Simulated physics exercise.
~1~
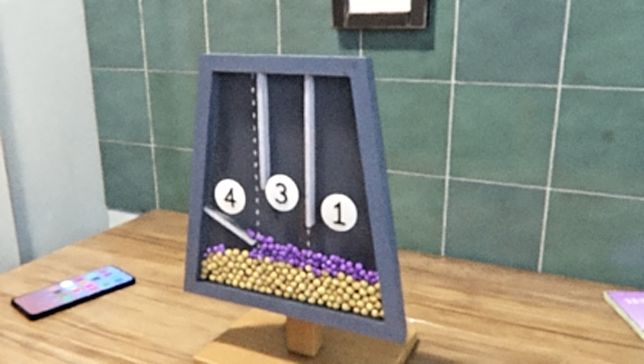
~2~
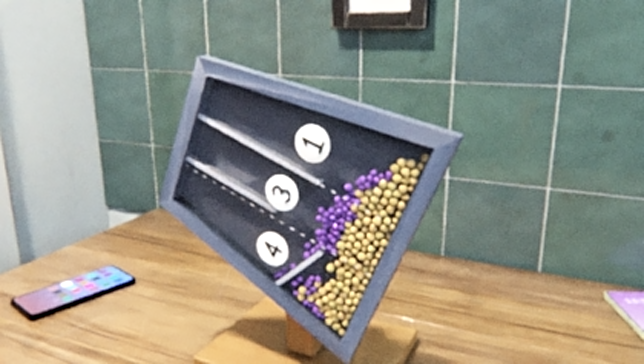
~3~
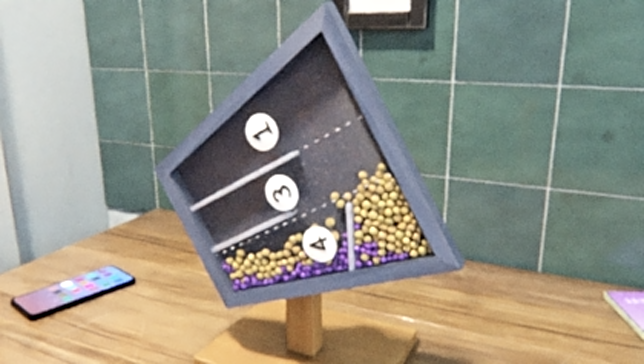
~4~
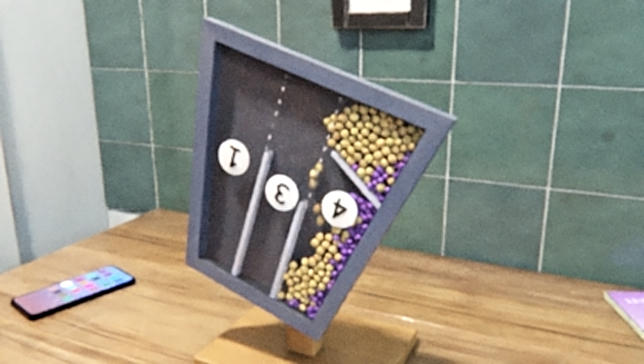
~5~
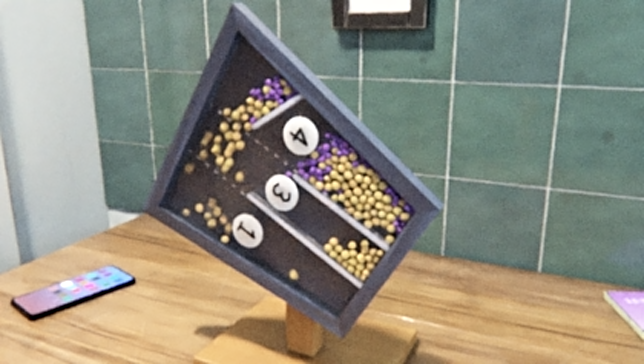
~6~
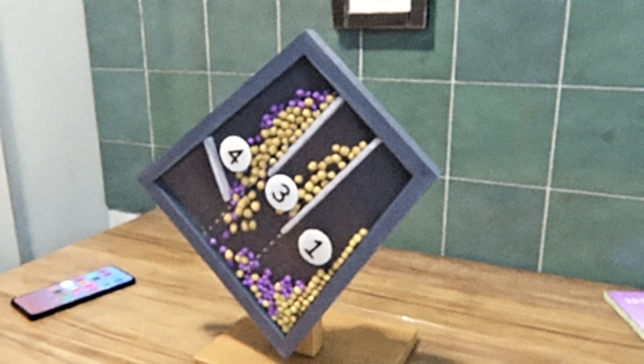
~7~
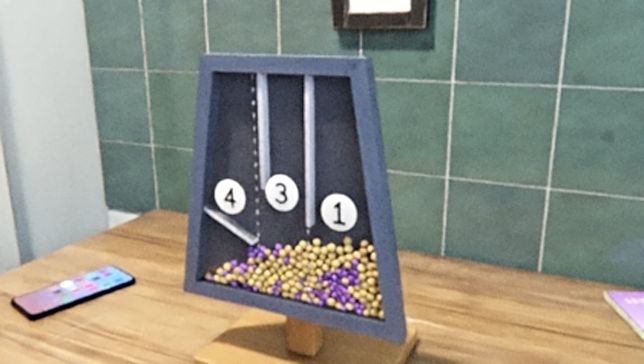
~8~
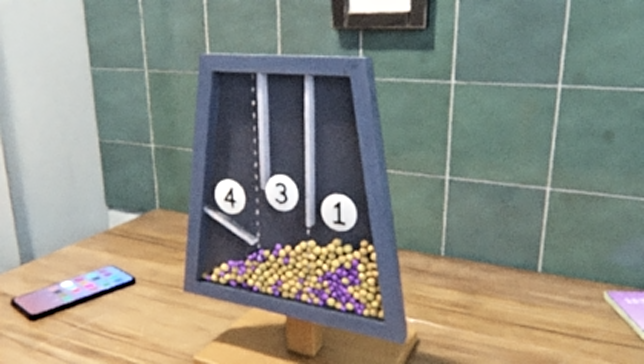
To begin with, a dark, clear-faced box stands upright on a wooden table, with small purple beads lying over larger pale ones beneath strips numbered four, three and one. The box turns anticlockwise on its axle, and the beads slide into a heap at the lower right, mostly in strip four. It keeps turning the same way, carrying the beads upward until they spill past the dividers. As it comes back round, they tumble down towards the lower corner. Finally the box is upright again and still, with the beads mixed along the bottom and most purple ones in strip one.
